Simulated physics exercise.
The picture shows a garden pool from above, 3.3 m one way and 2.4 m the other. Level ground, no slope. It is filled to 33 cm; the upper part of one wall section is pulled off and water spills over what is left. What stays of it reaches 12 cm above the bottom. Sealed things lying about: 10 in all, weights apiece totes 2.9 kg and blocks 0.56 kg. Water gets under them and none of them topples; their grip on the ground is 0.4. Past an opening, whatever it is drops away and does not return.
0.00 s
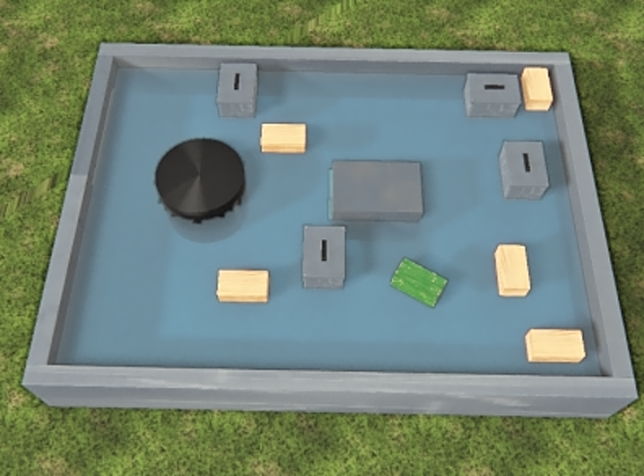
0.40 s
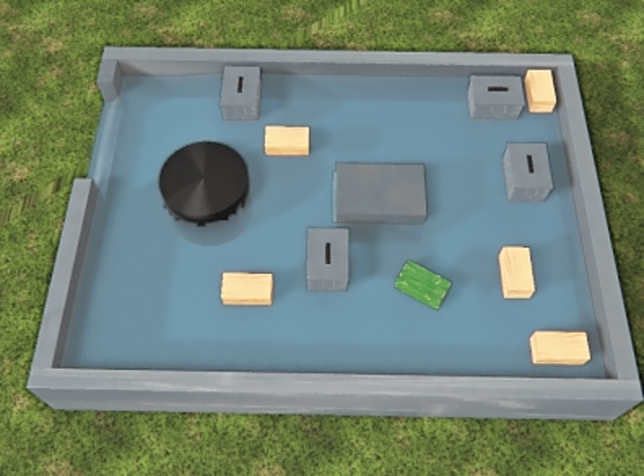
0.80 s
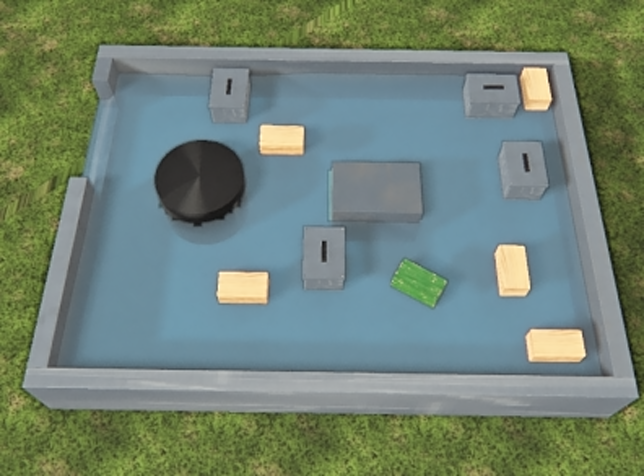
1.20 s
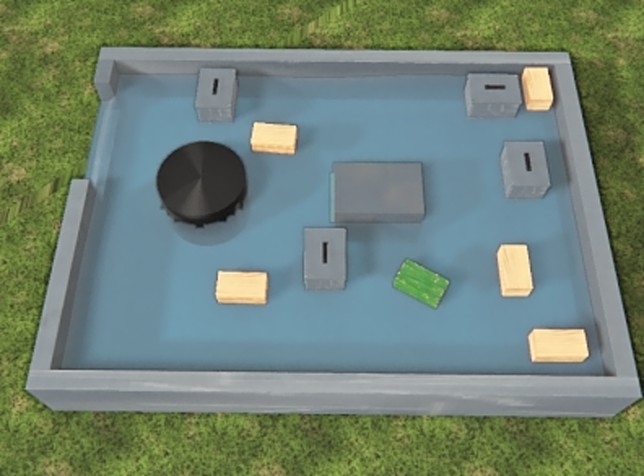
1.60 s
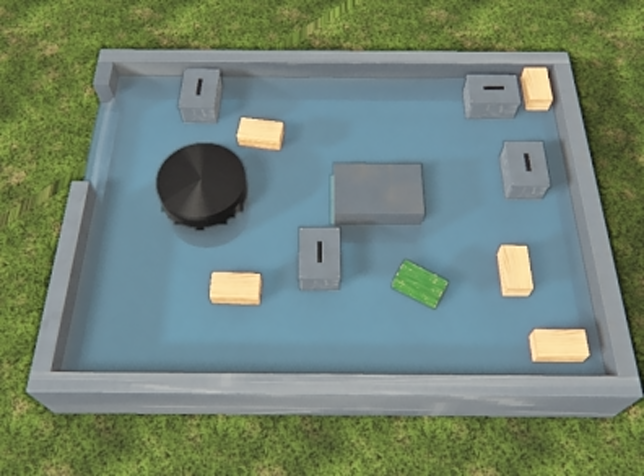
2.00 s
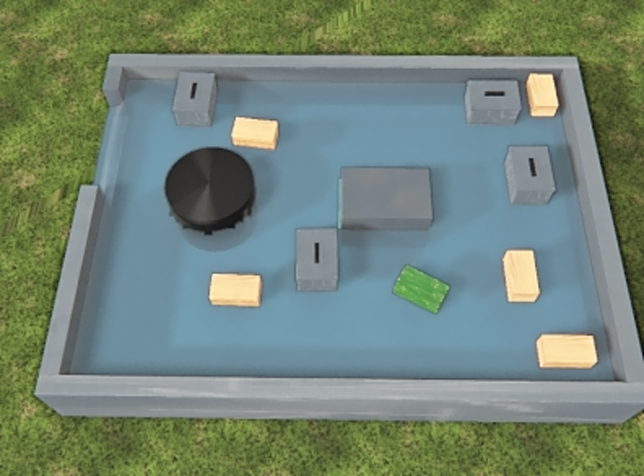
Garden pool on grass, a section of its left wall opening, then a grey block and pale blocks gradually shifting left.
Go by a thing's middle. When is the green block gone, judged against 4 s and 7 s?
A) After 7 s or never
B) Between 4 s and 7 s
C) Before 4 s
A.
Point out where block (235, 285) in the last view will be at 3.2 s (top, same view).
(208, 281) or thereabouts.
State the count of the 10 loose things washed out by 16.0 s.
Result: 2.
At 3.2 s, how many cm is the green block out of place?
By that time, close to 20 cm.
After 3.2 s the green block is near (398, 286), 0.2 m from its start, afloat; 0 of 10 are out; 10 afloat.
After 7.2 s the green block is near (377, 287), 0.3 m from its start, afloat; 2 of 10 are out; 8 afloat.
After 12.0 s the green block is near (349, 283), 0.5 m from its start, afloat; 2 of 10 are out; 8 afloat.
After 16.0 s the green block is near (333, 281), 0.6 m from its start, afloat; 2 of 10 are out; 8 afloat.
